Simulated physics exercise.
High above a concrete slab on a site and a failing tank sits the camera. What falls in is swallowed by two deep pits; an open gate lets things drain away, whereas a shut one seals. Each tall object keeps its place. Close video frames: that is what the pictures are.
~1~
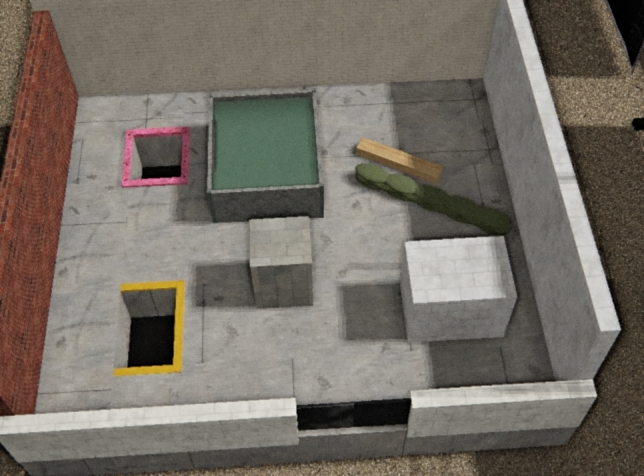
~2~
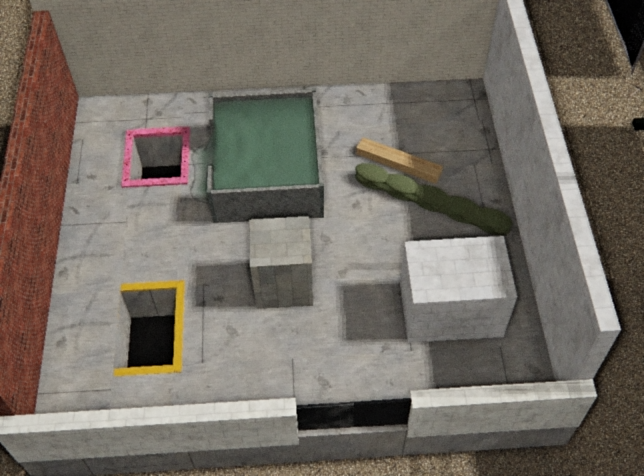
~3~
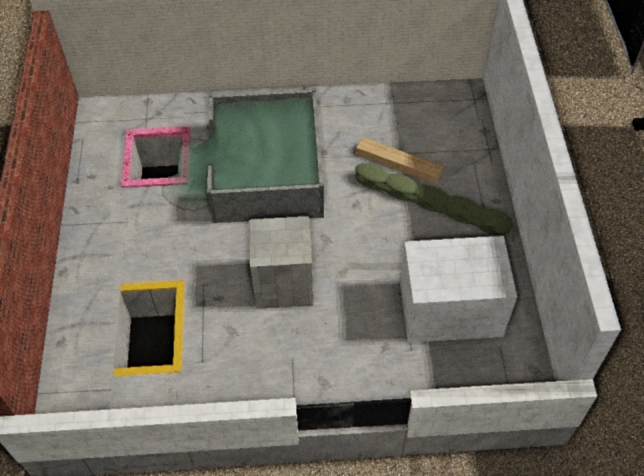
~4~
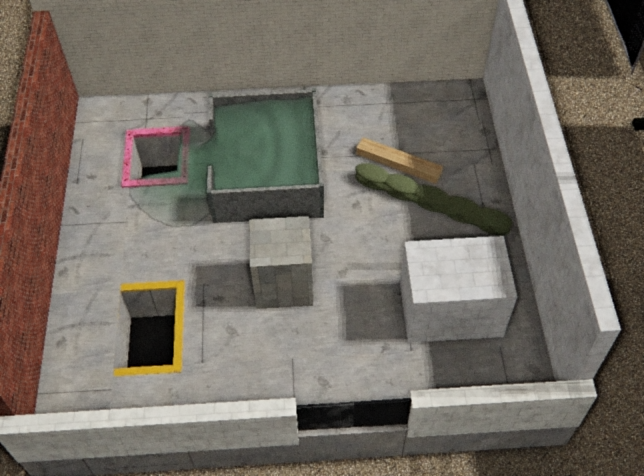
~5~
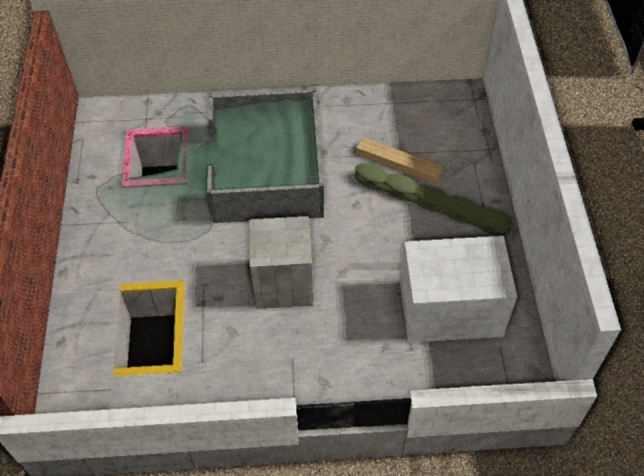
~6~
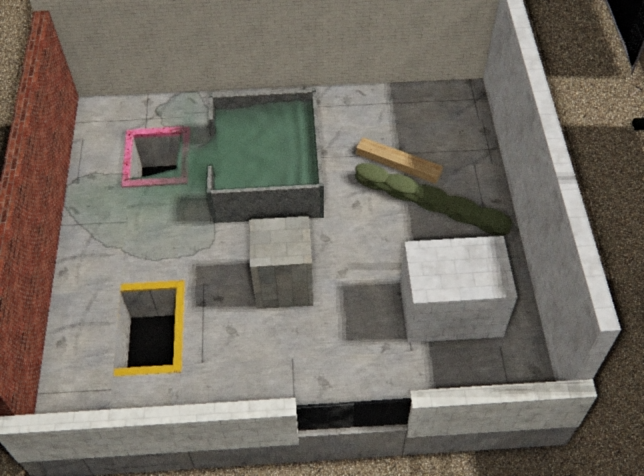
In this clip, a tank of green water on a concrete slab opens on its left side, and the water pours out around the pink-edged pit and spreads in a thin sheet across the floor toward the red brick wall.
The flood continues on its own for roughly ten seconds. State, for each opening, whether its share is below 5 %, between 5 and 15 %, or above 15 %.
In order: The gate gets hardly any of it - below five per cent, the yellow pit gets a middling share of it - five to fifteen per cent, the pink pit gets a big share of it - past fifteen per cent.
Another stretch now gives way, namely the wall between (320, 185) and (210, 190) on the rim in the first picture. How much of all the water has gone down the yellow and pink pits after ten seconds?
In percent: Yellow 35, pink 0.
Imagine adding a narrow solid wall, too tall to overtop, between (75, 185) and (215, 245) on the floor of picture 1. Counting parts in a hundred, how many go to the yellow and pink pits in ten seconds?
Yellow 0 %, pink 60 %.
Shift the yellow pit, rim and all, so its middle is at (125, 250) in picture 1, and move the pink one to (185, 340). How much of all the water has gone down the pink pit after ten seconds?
Share, pink pit, approx.: 0 in a hundred.
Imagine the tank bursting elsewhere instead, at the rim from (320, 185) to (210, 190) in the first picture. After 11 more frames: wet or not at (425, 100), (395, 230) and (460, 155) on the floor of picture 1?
Unsoaked, then soaked, then unsoaked.
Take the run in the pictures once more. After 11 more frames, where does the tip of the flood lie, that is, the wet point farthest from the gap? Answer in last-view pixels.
Roughly at (35, 423).
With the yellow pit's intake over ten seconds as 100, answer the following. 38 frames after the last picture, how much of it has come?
Some 55 in a hundred.
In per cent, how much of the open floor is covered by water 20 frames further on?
I'd say close to 30 per cent.
A moment on, water covers 15 % of the floor; the gate 0 %, the yellow pit 0 %, the pink pit 16 %.
Next, water covers 20 % of the floor; the gate 0 %, the yellow pit 1 %, the pink pit 24 %.
Then, water covers 30 % of the floor; the gate 0 %, the yellow pit 2 %, the pink pit 32 %.
Later, water covers 50 % of the floor; the gate 0 %, the yellow pit 6 %, the pink pit 39 %.
In the end, water covers 70 % of the floor; the gate 0 %, the yellow pit 10 %, the pink pit 42 %.
